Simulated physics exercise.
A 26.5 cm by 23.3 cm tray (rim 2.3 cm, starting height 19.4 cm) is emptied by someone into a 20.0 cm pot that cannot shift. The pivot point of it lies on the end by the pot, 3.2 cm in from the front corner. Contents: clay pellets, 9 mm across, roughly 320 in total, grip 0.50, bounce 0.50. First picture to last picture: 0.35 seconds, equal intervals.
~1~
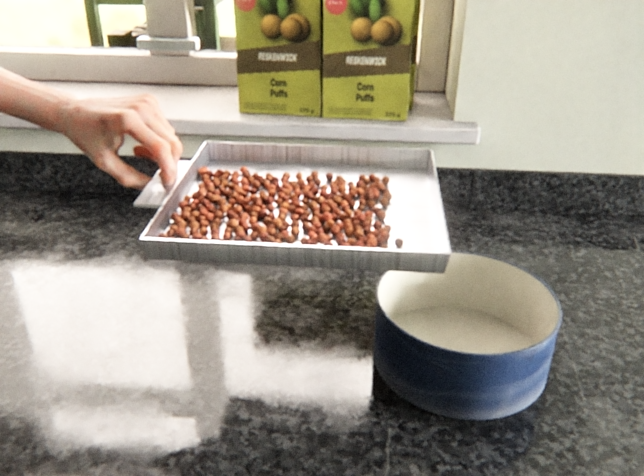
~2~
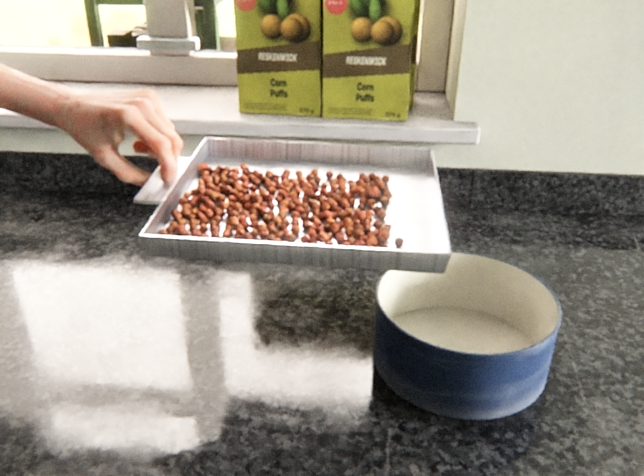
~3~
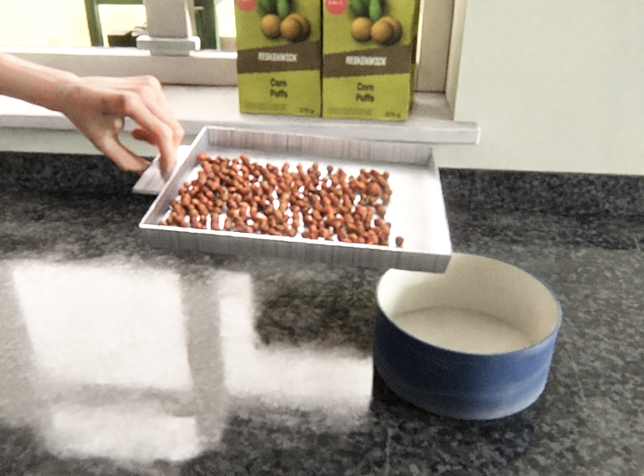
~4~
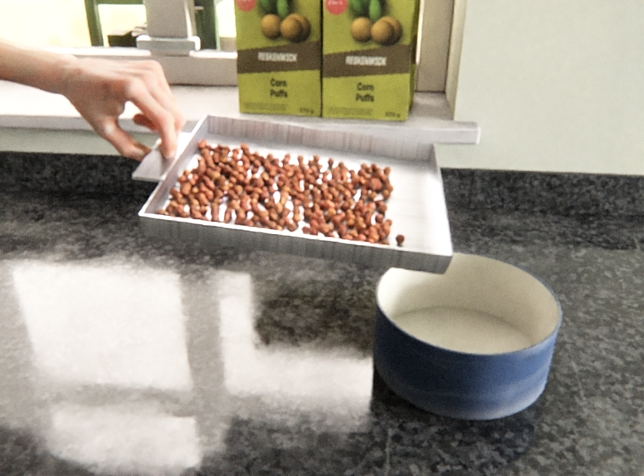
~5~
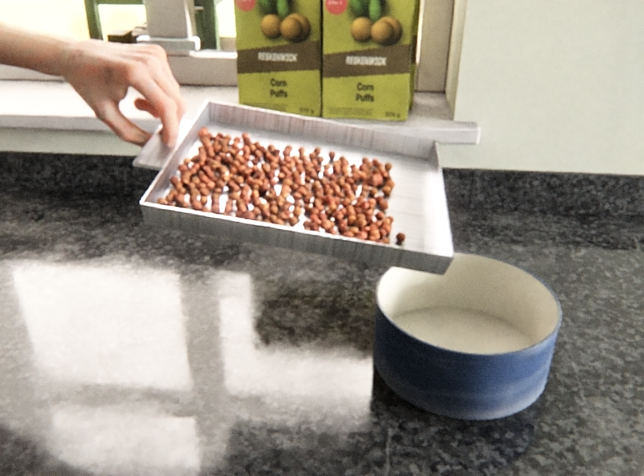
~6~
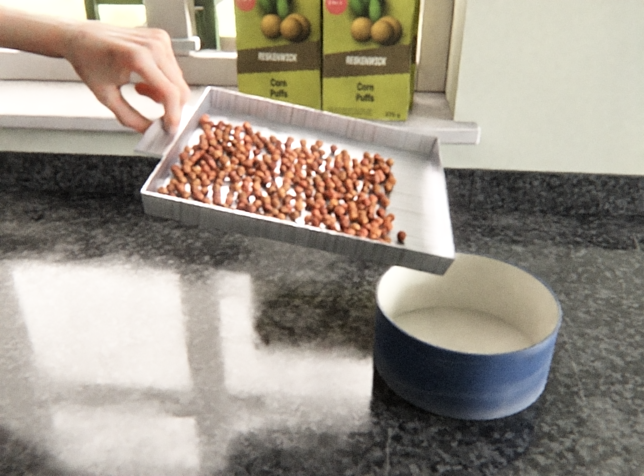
A shallow white tray of small reddish-brown pieces slowly tilts as a hand raises its left end, while the right end stays low beside a blue pot on a dark speckled counter; the pieces keep their places on the tray.
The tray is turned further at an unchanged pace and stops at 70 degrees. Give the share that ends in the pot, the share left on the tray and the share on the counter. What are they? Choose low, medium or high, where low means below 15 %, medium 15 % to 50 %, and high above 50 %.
Shares - pot: Low, left on the tray: High, counter: Low.
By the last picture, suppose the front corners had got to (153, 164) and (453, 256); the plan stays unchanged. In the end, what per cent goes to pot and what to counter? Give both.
You'd end with pot at 0 and counter at 5.
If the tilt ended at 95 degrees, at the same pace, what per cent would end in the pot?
Roughly 25 %.
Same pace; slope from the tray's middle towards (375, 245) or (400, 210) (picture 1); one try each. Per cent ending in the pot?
First try: Around 0 percent; second try: Around 0 percent.
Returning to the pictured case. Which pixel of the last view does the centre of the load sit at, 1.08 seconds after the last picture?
Load centre, approx.: (406, 163) px.
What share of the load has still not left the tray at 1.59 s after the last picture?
Close to 100 in a hundred.
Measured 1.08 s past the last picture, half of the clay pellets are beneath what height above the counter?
Some 28 cm above the counter.
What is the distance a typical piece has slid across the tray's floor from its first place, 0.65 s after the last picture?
I'd say close to 7 centimetres.
Then, 0.65 s after the last picture, tilt 39 degrees; the tray holds 100 %, the pot 0 %.
Then, 1.08 s after the last picture, tilt 57 degrees; the tray holds 100 %, the pot 0 %.
Then, 1.59 s after the last picture, tilt 70 degrees; the tray holds 100 %, the pot 0 %.
In the end, pot 0 %, tray 100 %, counter 0 %.
